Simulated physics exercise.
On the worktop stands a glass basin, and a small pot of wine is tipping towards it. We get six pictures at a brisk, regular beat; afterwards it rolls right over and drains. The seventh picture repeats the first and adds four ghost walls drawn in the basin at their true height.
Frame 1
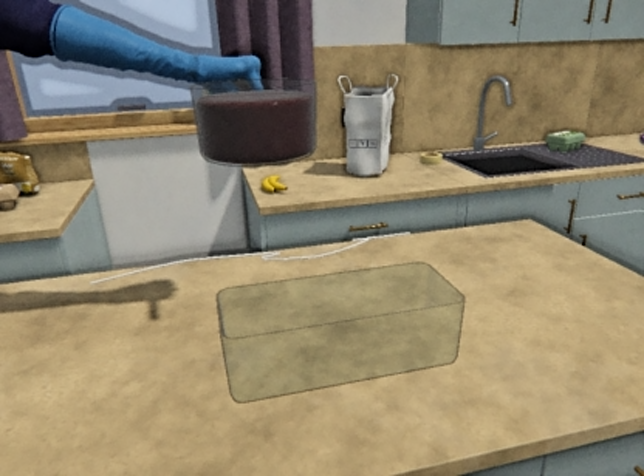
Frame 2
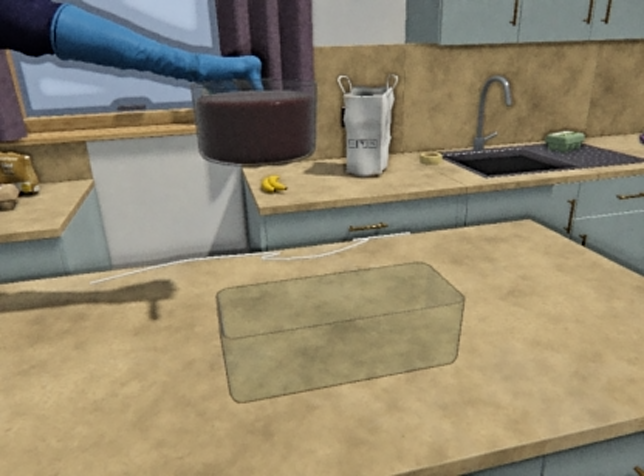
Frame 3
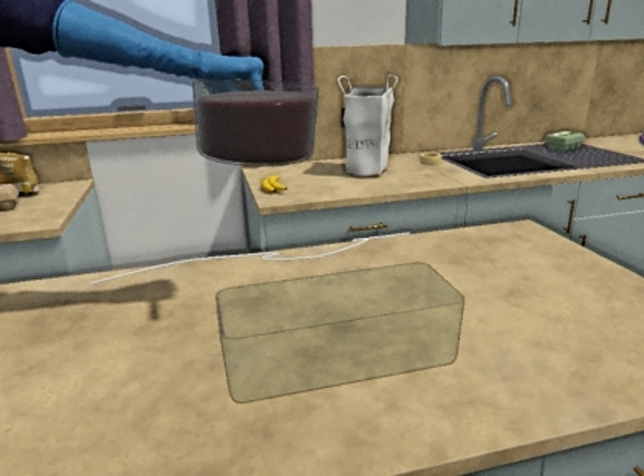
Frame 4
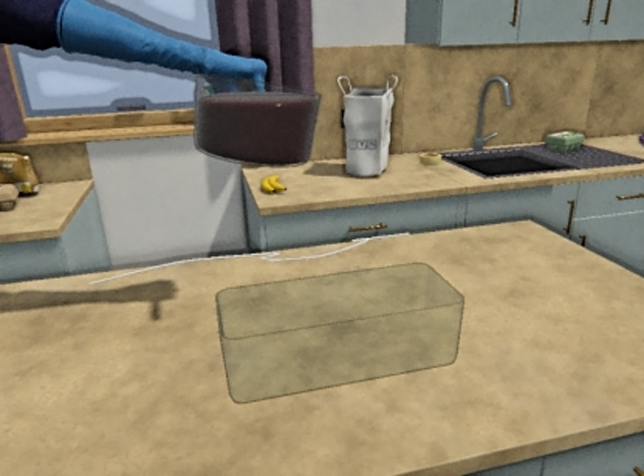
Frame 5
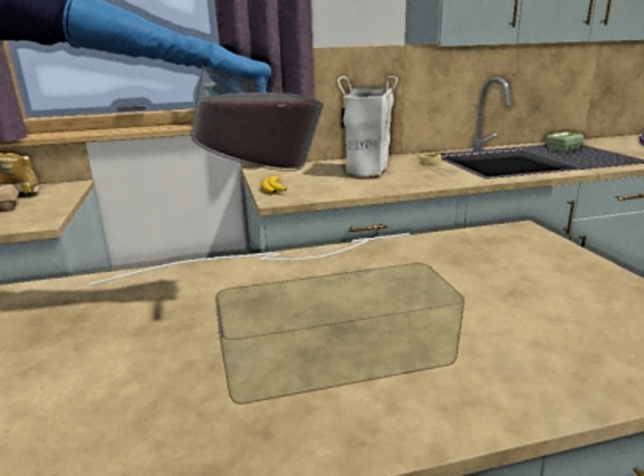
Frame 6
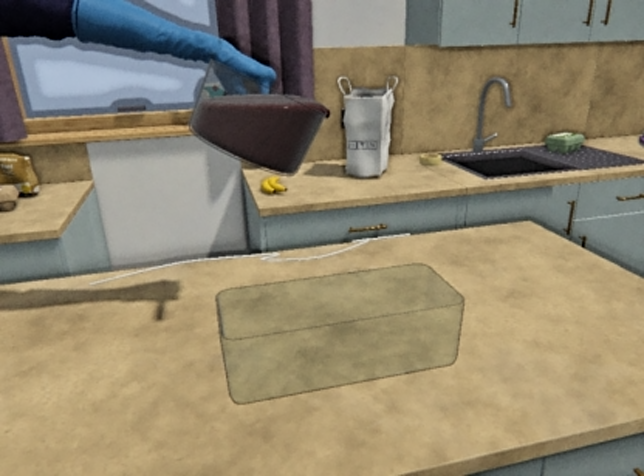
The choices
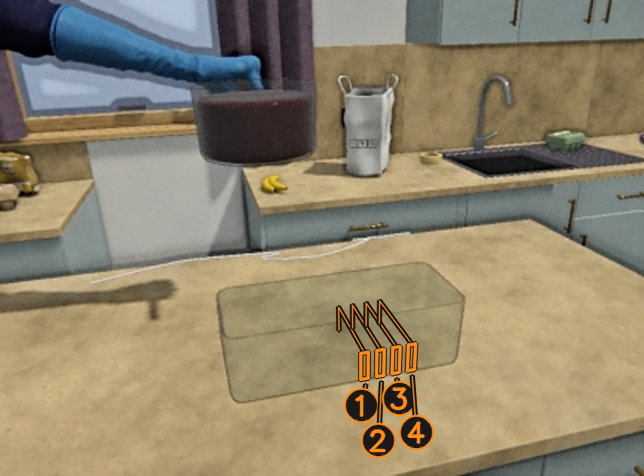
In a kitchen, a blue-gloved hand holds a small pot of dark red liquid above and beyond a clear rectangular basin on the worktop, first keeping it nearly level, then gradually tilting it down to the right.
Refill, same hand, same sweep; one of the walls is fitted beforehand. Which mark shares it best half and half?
Best: 3.
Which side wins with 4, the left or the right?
The left one.
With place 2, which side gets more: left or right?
The right one.
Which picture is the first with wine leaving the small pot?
Picture 6.
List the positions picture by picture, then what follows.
The first frame shows upright, lip at (312, 80); basin from (231, 400) to (456, 358); nothing has left yet.
The second frame shows upright, lip at (313, 81); nothing has left yet.
The third frame shows tipped about 5°, lip at (315, 86); nothing has left yet.
The fourth frame shows tipped about 11°, lip at (317, 92); nothing has left yet.
The fifth frame shows tipped about 18°, lip at (320, 101); nothing has left yet.
The sixth frame shows tipped about 28°, lip at (322, 113); wine is over the lip, down to (322, 113).
On the marked copy, 1 at (365, 384); 2 at (381, 381); 3 at (396, 378); 4 at (412, 376).
With 1, about 15 % ends left of the wall and 83 % right of it.
With 2, about 29 % ends left of the wall and 68 % right of it; 3 % is lost outside.
With 3, about 53 % ends left of the wall and 44 % right of it; 3 % is lost outside.
With 4, about 66 % ends left of the wall and 30 % right of it; 4 % is lost outside.
